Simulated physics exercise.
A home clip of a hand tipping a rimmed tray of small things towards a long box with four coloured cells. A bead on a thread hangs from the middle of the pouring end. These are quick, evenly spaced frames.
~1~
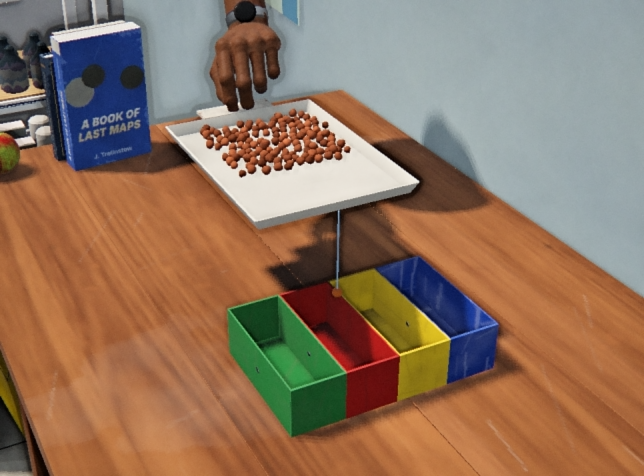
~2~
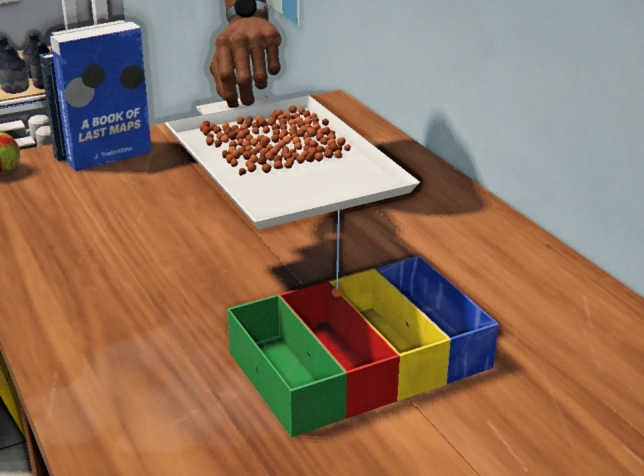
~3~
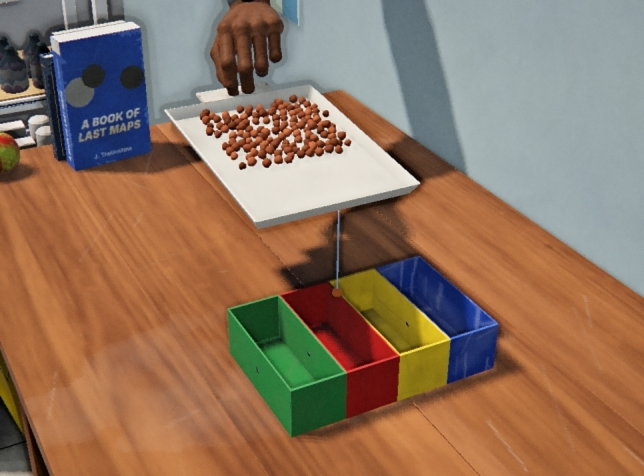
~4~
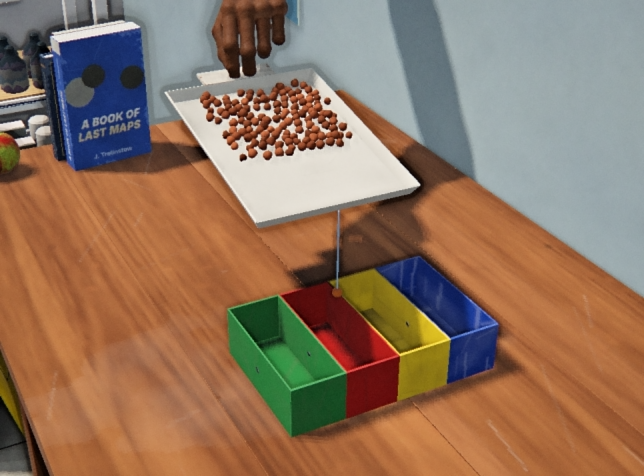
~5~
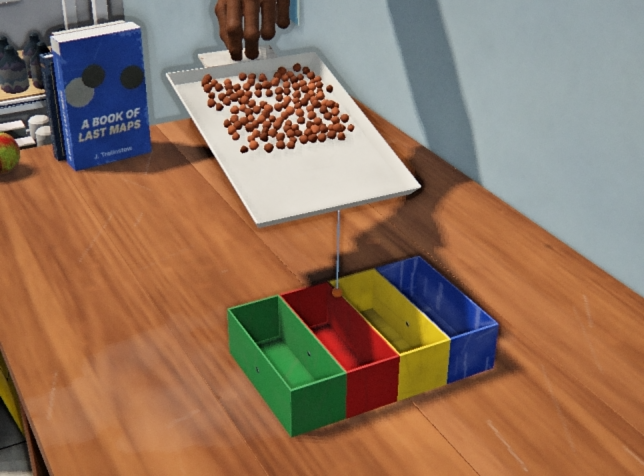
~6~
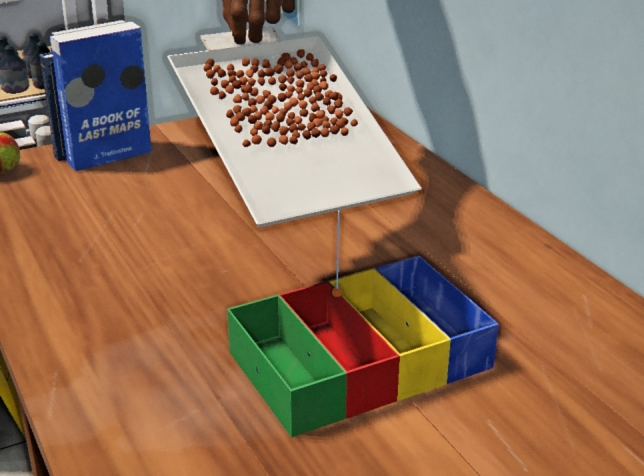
A hand raising the back of a white tray of small brown pellets, tilting it steadily above a box with four coloured cells.
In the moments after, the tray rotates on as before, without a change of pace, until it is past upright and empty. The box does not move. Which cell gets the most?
Fullest: The yellow cell.
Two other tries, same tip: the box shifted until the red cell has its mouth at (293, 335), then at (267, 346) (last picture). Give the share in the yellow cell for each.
In turn 20 and 20 in a hundred.
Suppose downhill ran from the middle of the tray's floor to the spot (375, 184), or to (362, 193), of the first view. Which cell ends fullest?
The first try: Blue. The second: That blue cell.
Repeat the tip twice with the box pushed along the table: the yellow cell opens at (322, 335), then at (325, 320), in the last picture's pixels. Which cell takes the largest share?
The first try: Blue. The second: The cell in blue.
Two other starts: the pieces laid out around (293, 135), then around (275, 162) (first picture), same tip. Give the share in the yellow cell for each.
The first gives 40 %, the second 30 %.
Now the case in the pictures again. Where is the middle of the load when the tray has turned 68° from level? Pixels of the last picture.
Around (386, 251).
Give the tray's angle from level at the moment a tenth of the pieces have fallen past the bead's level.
At about 70°.
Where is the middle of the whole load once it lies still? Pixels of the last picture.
At about (397, 369).
Just after the last frame, tray tipped steeply; roughly a quarter on the tray; about a tenth in the yellow cell; about a tenth in the red cell; just a few in the blue cell; just a few in the green cell; roughly half falling or outside the box.
A moment on, tray tipped past a quarter turn; roughly half in the yellow cell; roughly a quarter in the red cell; roughly a quarter in the blue cell; about a tenth in the green cell; about a tenth falling or outside the box.
Further on, tray tipped past a quarter turn; roughly half in the yellow cell; roughly a quarter in the red cell; roughly a quarter in the blue cell; about a tenth in the green cell; about a tenth falling or outside the box.
When it is over, tray tipped past a quarter turn; roughly half in the yellow cell; roughly a quarter in the red cell; roughly a quarter in the blue cell; about a tenth in the green cell; about a tenth outside the box.
